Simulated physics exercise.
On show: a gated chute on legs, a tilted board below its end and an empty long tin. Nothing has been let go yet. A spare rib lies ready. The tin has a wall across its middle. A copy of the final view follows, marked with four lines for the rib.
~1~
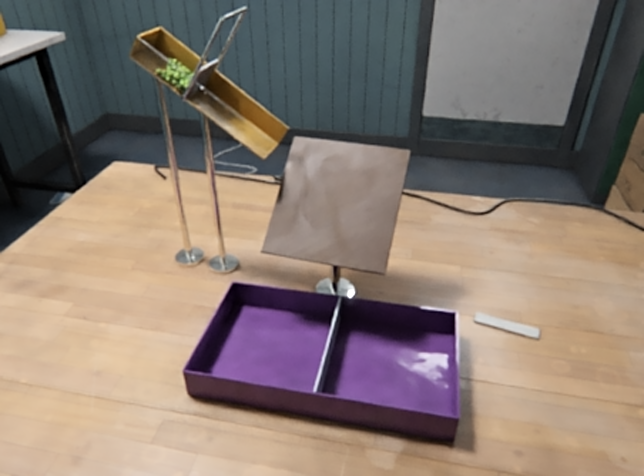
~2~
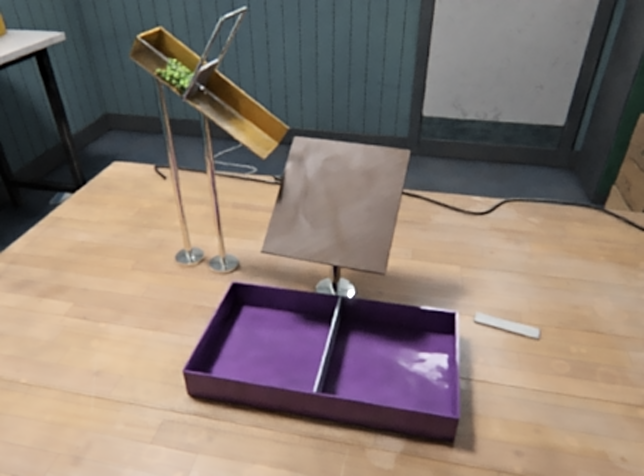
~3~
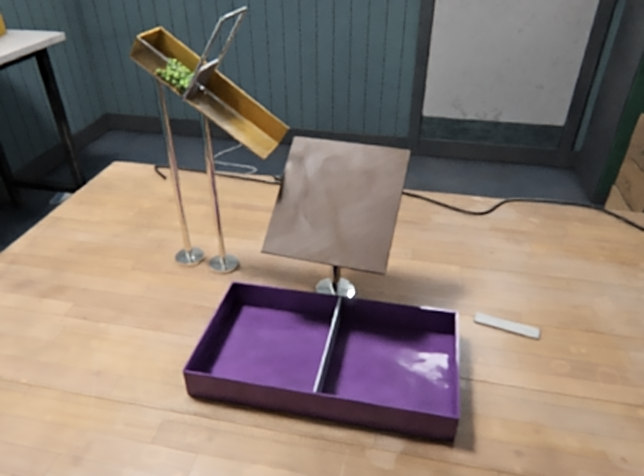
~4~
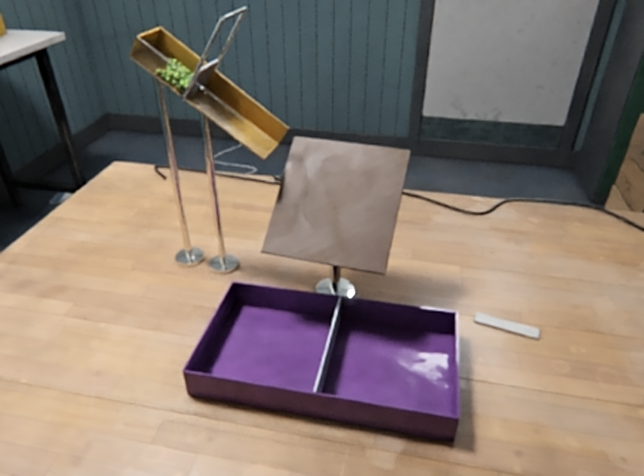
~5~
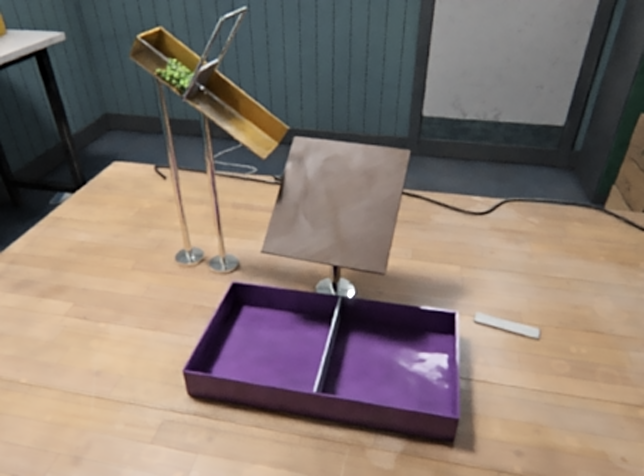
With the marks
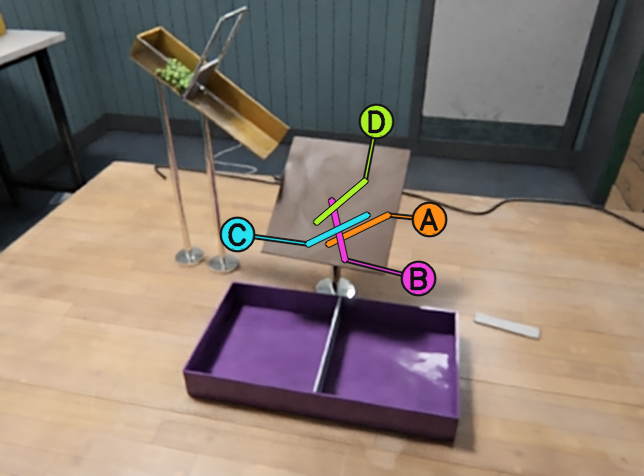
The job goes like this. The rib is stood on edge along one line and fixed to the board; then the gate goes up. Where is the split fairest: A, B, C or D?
Take B.
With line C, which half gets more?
The left half.
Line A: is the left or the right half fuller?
Left.
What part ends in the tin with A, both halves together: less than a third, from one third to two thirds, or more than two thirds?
More than two thirds.
On the marked copy, line A from (388, 215) to (328, 244); line B from (331, 200) to (344, 259); line C from (367, 215) to (308, 244); line D from (365, 181) to (316, 222).
If A is chosen, of what is caught, nearly all in the left half, a stray few in the right.
If B is chosen, of what is caught, about half in the left half, about half in the right.
If C is chosen, of what is caught, nearly all in the left half, a small part in the right.
If D is chosen, of what is caught, nearly all in the left half, a stray few in the right.
